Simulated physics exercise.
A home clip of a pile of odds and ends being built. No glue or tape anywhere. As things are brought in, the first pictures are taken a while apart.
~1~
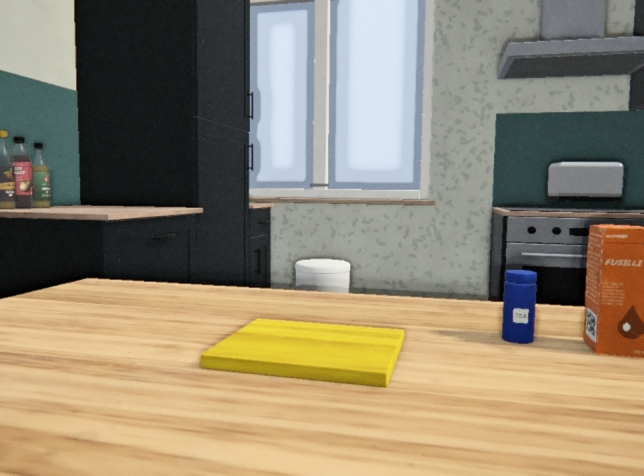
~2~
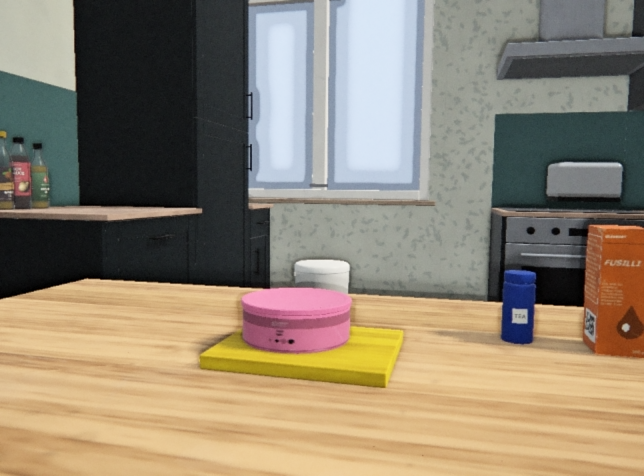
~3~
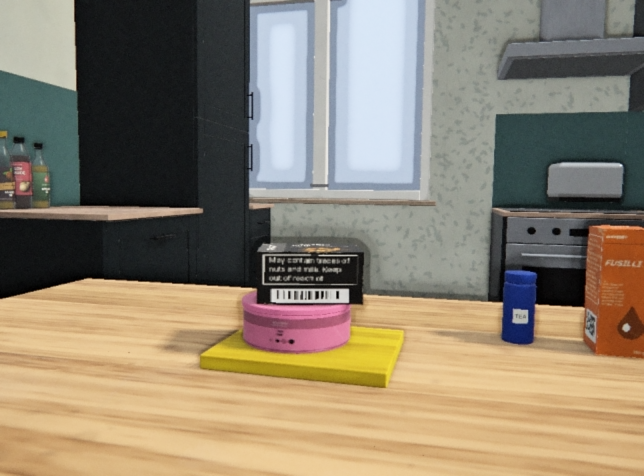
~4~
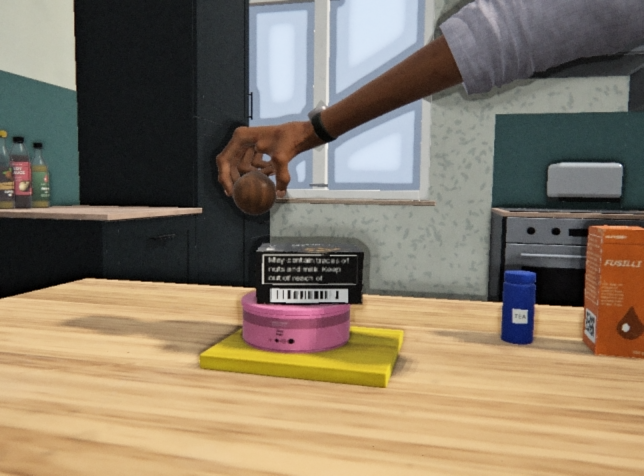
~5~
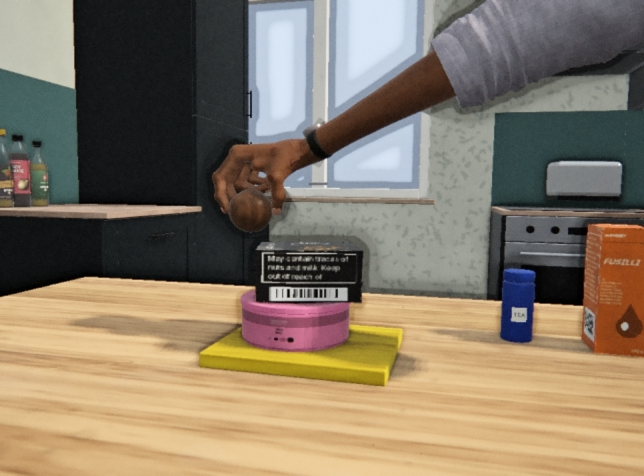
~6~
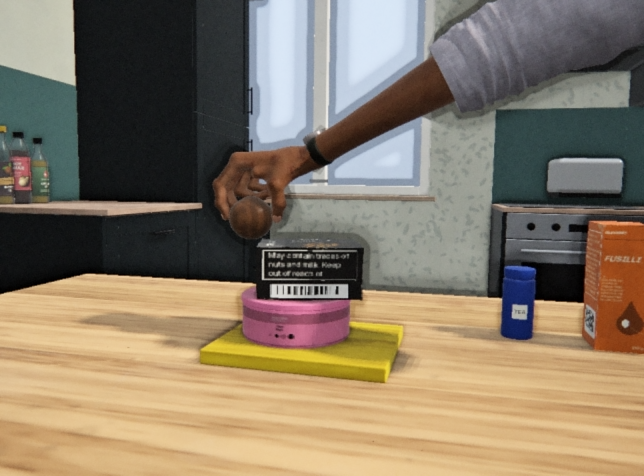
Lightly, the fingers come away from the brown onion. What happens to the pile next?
Safe to say it doesn't work.
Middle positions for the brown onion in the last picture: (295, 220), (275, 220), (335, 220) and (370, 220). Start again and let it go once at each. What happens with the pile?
On the first try the pile remains standing, on the second it remains standing, on the third it remains standing and on the fourth it topples.
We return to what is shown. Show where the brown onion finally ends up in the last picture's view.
End spot: Near (174, 316).
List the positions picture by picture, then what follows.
In the first frame, the last thing is not in view yet; yellow board (311, 347).
In the second frame, the last thing is not in view yet; blue shaker (518, 306).
In the third frame, the last thing is not in view yet; black box (310, 272).
In the fourth frame, on its way; brown onion (255, 193); orange carton (616, 289).
In the fifth frame, on its way; brown onion (251, 211); pink tub (296, 316).
In the sixth frame, in place under the hand; brown onion (251, 217); yellow board (310, 343).
Then, 0.30 s later than the last frame, brown onion now fallen.
Then, 0.40 s later than the last frame, things are still on the move.
Then, 0.50 s later than the last frame, as before.
Then, 1.80 s later than the last frame, nothing new.
When it is over, fallen, brown onion; the other 5 as before. End places, in pixels of the last picture, brown onion near (174, 316). The pile comes apart.
